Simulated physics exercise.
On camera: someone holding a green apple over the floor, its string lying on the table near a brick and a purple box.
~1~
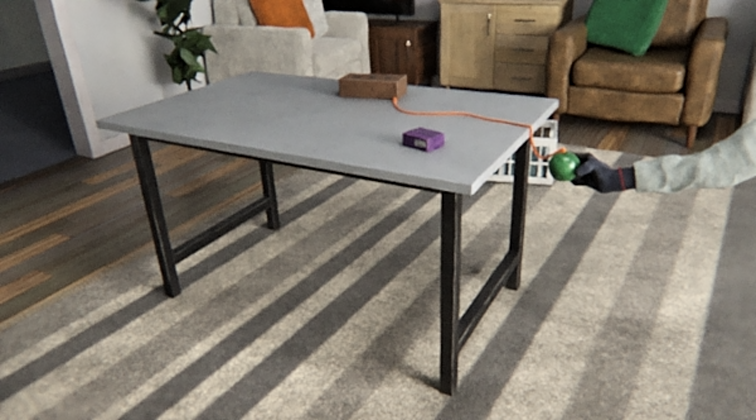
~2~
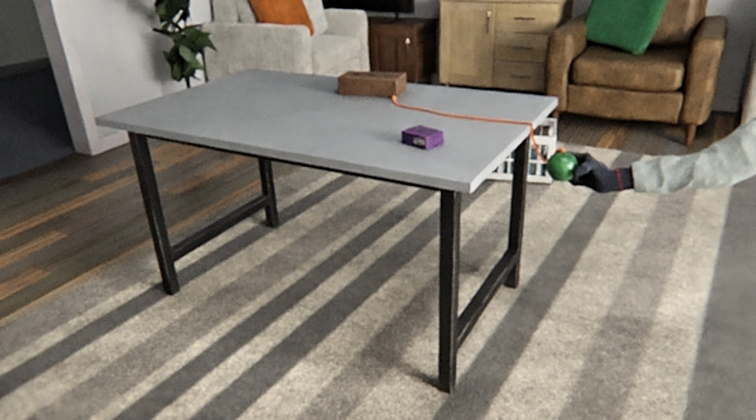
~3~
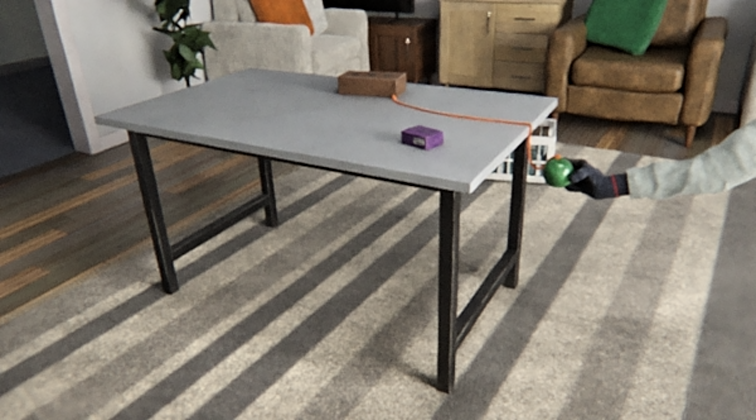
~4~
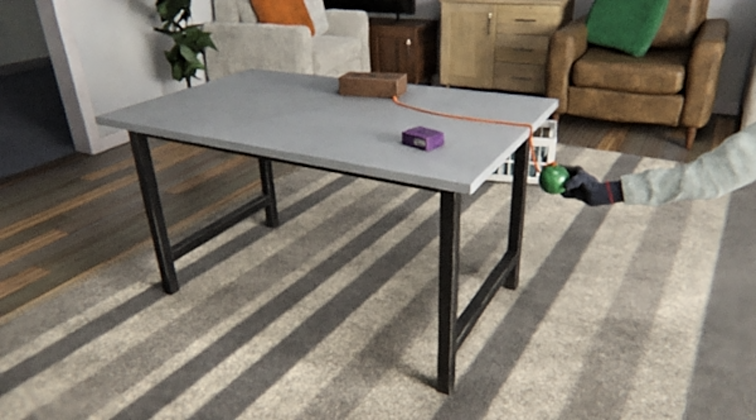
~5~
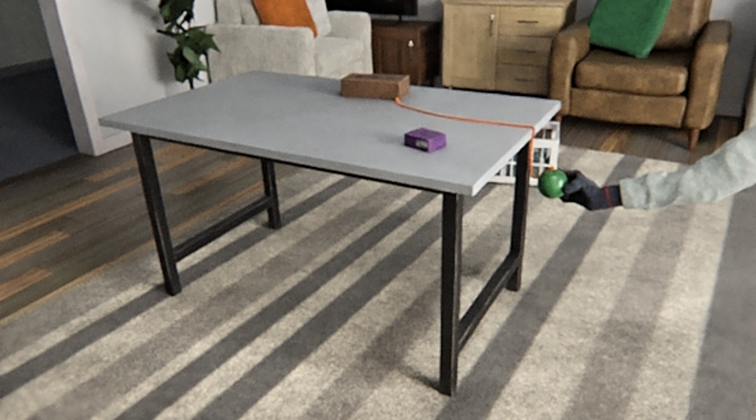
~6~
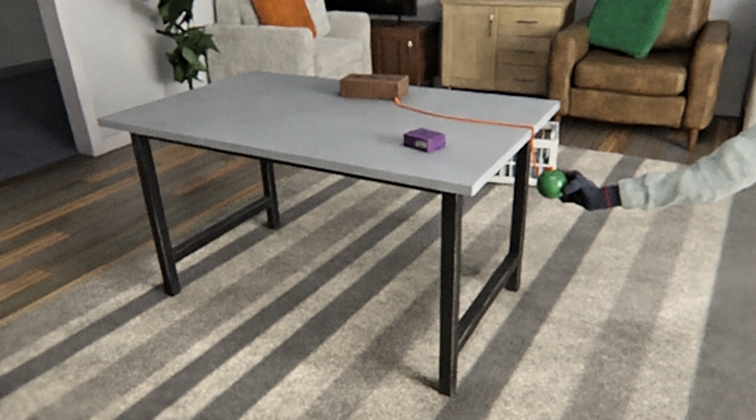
A gloved hand holding a green ball beside the table eased it slightly down and to the left, while its orange string lay across the tabletop from a brown brick, past a purple box.
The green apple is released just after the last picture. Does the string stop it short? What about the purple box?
As it turns out, the green apple swings from the edge and the purple box stays on top.
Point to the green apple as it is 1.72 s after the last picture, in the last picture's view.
By then it is at (508, 210).
Then, 0.92 s after the last picture, apple below the edge near (555, 220); brick unmoved; box unmoved.
Then, 1.72 s after the last picture, apple below the edge near (508, 210); brick unmoved; box unmoved.
At rest, apple below the edge near (501, 204); brick unmoved; box unmoved. The green apple hangs in the air and the purple box remains where it stands.
